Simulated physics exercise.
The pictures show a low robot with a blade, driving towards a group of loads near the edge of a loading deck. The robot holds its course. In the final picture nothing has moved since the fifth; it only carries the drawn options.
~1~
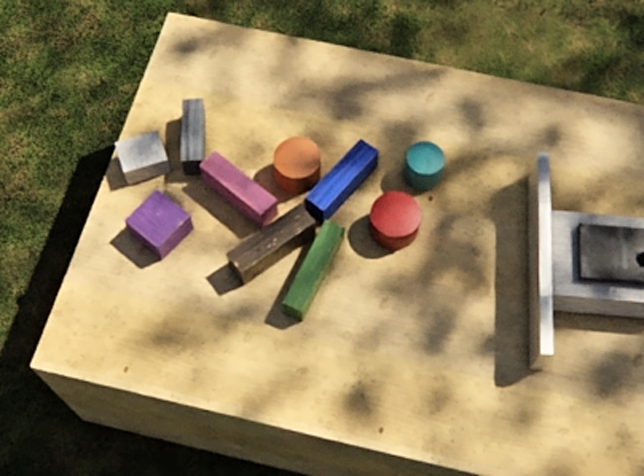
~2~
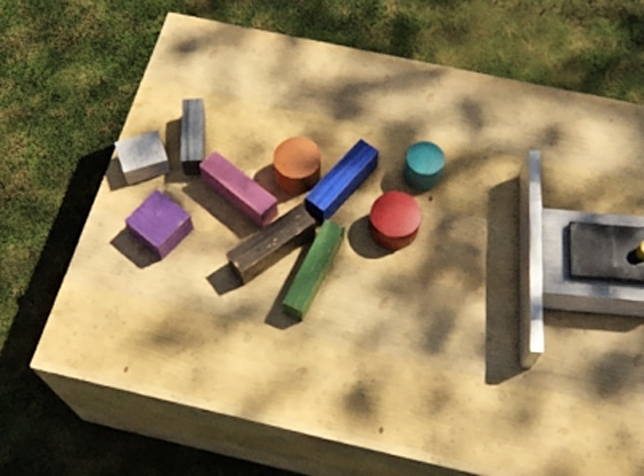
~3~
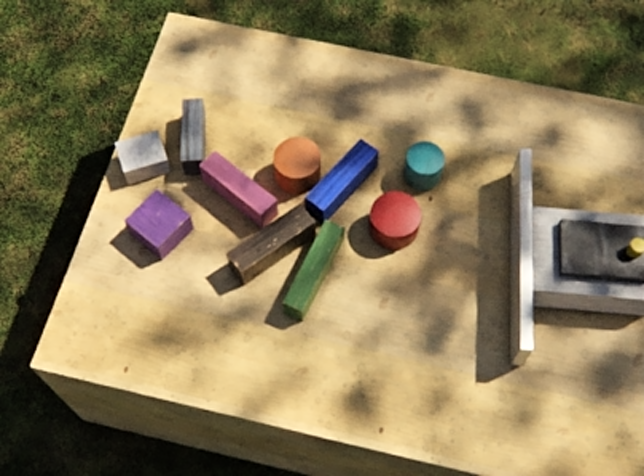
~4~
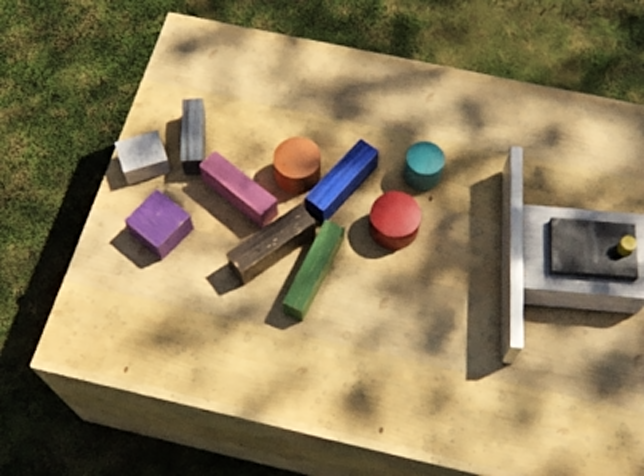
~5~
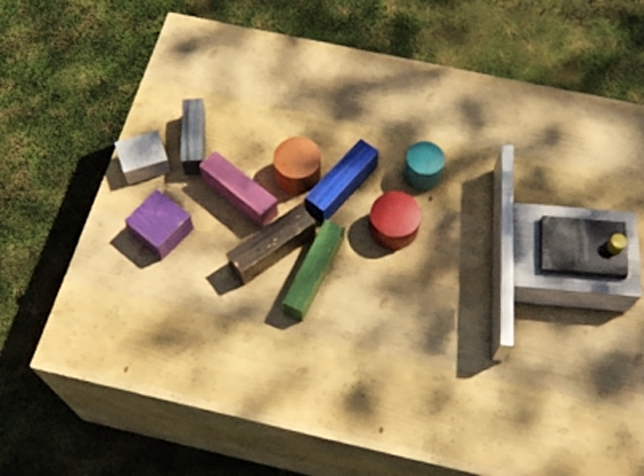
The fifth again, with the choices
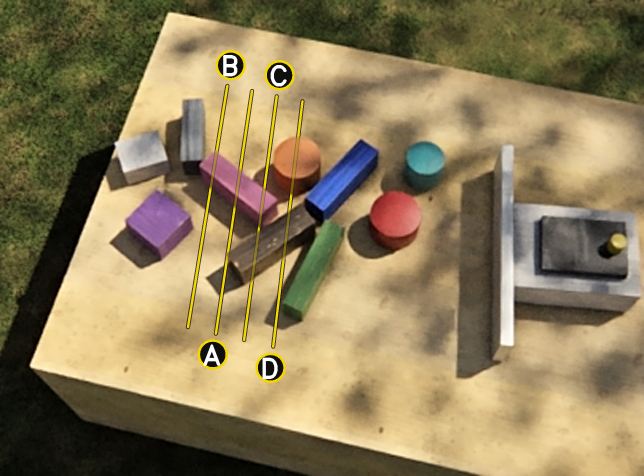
On a wooden deck, a low bladed robot moves slowly left towards still, colourful blocks.
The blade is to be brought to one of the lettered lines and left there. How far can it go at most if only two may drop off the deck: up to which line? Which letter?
B is the last line within the limit.
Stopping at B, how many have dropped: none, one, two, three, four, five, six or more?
By then, two.
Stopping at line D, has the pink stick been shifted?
Yes.
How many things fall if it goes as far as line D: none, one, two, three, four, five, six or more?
In all, none.
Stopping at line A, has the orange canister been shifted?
Yes.
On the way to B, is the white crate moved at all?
Yes.
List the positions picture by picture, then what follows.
The first picture shows red canister (395, 220); white crate (143, 157); purple crate (160, 225).
The second picture shows robot (606, 252); green bar (314, 270).
The third picture shows robot (596, 250); pink stick (239, 190).
The fourth picture shows robot (586, 247); blue stick (342, 182).
The fifth picture shows robot (577, 245); turquoise canister (424, 166); red canister (395, 220); white crate (143, 157).
On the copy, A at (235, 205); B at (209, 199); C at (261, 210); D at (289, 216).
On B. First, robot (466, 222); turquoise canister (375, 158); blue stick (334, 179).
Then, robot (358, 199); grey stick (172, 131); orange canister (207, 142).
Finally, robot (275, 181); grey stick over the edge; white crate over the edge; two fallen.
By contrast, A is within the limit but short; C is within the limit but short; D is within the limit but short.
